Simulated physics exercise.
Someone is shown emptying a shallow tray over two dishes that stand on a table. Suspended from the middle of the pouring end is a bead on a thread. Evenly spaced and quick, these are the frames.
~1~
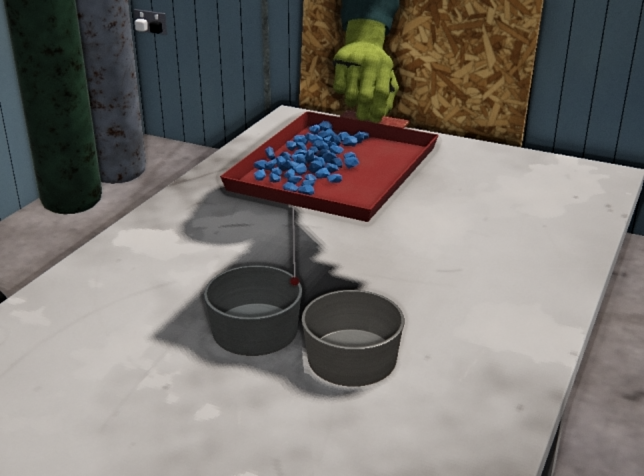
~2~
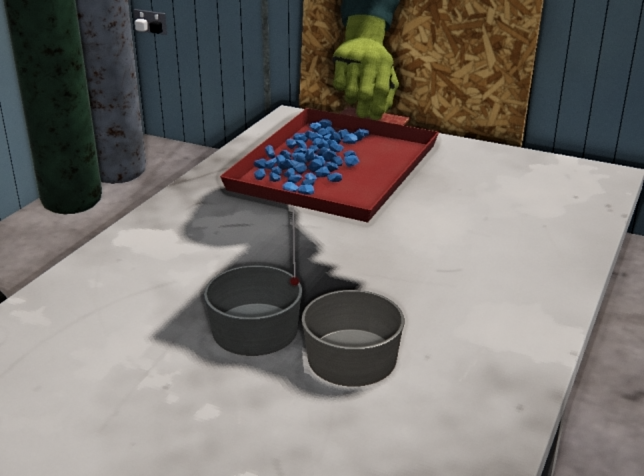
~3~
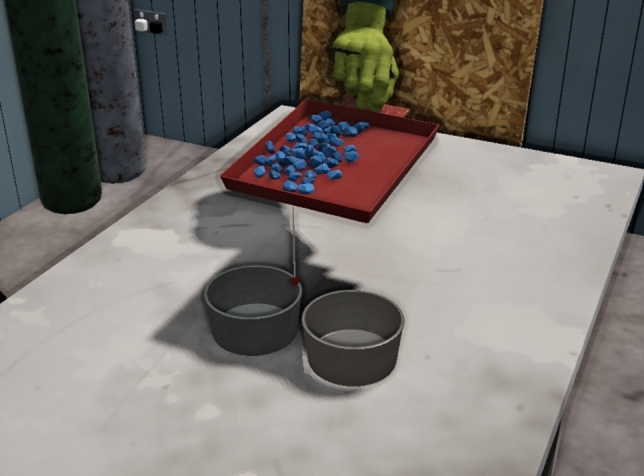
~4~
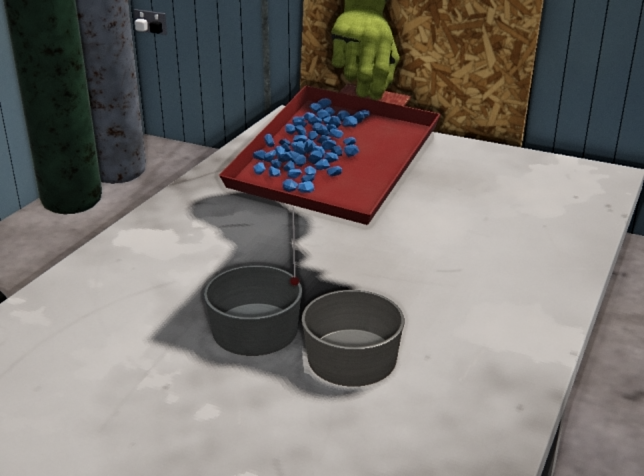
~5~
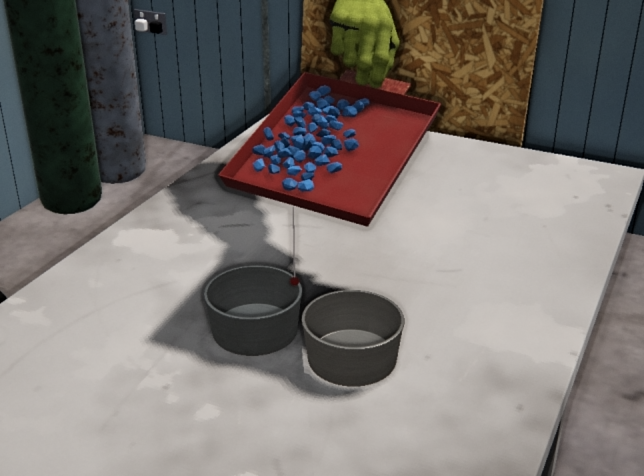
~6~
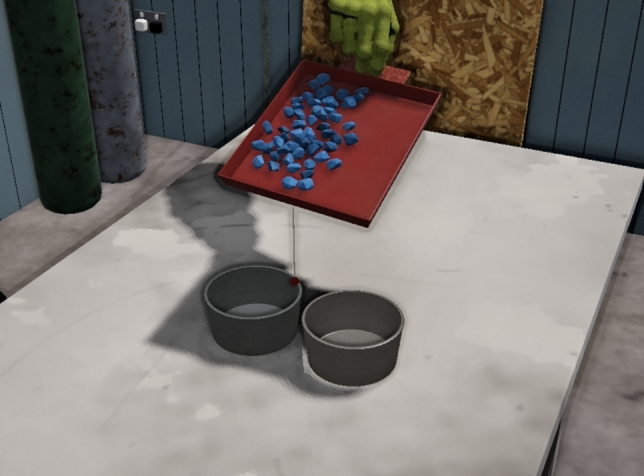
The clip opens on a green-gloved hand holding a shallow red tray of blue stones above a pale table with two grey dishes, a small red bead hanging on a thread. The hand steadily raises the tray's far end, then the near edge slants slightly lower at its right corner.
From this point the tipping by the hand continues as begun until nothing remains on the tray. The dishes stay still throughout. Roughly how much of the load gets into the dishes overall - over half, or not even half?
So the dishes mostly succeed at catching it, really.
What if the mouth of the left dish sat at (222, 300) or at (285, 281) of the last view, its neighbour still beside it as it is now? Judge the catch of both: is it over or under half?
Together the dishes get beyond half first, then less than a half.
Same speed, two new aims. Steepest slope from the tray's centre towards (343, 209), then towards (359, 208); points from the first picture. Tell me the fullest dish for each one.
The first try favours the dish to the right; the second favours the dish to the right.
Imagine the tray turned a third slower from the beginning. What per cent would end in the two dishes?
Near 70 in a hundred.
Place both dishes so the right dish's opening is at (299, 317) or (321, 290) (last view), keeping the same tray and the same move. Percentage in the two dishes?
60 and 10 in a hundred.
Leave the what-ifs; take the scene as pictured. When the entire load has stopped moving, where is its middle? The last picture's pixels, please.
Centre at rest, last view: Approx. (335, 357).
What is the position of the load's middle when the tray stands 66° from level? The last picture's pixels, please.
About (307, 193).
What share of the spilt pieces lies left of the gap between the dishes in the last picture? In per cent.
It works out to some 80 per cent.
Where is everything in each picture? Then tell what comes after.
In the first frame, corners of the pouring end at (226, 176) and (368, 206), level; middle of the load at (311, 158), aquarium stones; left dish at (230, 332); right dish at (332, 362); bead on its thread at (295, 281).
In the second frame, corners of the pouring end at (226, 175) and (368, 207), level; middle of the load at (311, 157).
In the third frame, corners of the pouring end at (225, 175) and (368, 209), tipped barely, lowest at the right corner; middle of the load at (311, 152).
In the fourth frame, corners of the pouring end at (225, 174) and (368, 211), tipped a little, lowest at the right corner; middle of the load at (310, 146).
In the fifth frame, corners of the pouring end at (224, 173) and (367, 214), tipped a little, lowest at the right corner; middle of the load at (310, 140).
In the sixth frame, corners of the pouring end at (224, 173) and (367, 216), tipped clearly, lowest at the right corner; middle of the load at (309, 135); left dish at (230, 332); right dish at (332, 362).
Soon, tray tipped steeply; nearly all on the tray; a small part in the air.
A while on, tray tipped past a quarter turn; about a quarter on the tray; about a third in the right dish; a small part outside both; about a quarter in the air.
Towards the end, tray tipped past a quarter turn; about two thirds in the right dish; a small part in the left dish; about a third outside both.
Finally, tray tipped past a quarter turn; about two thirds in the right dish; a small part in the left dish; about a third outside both.
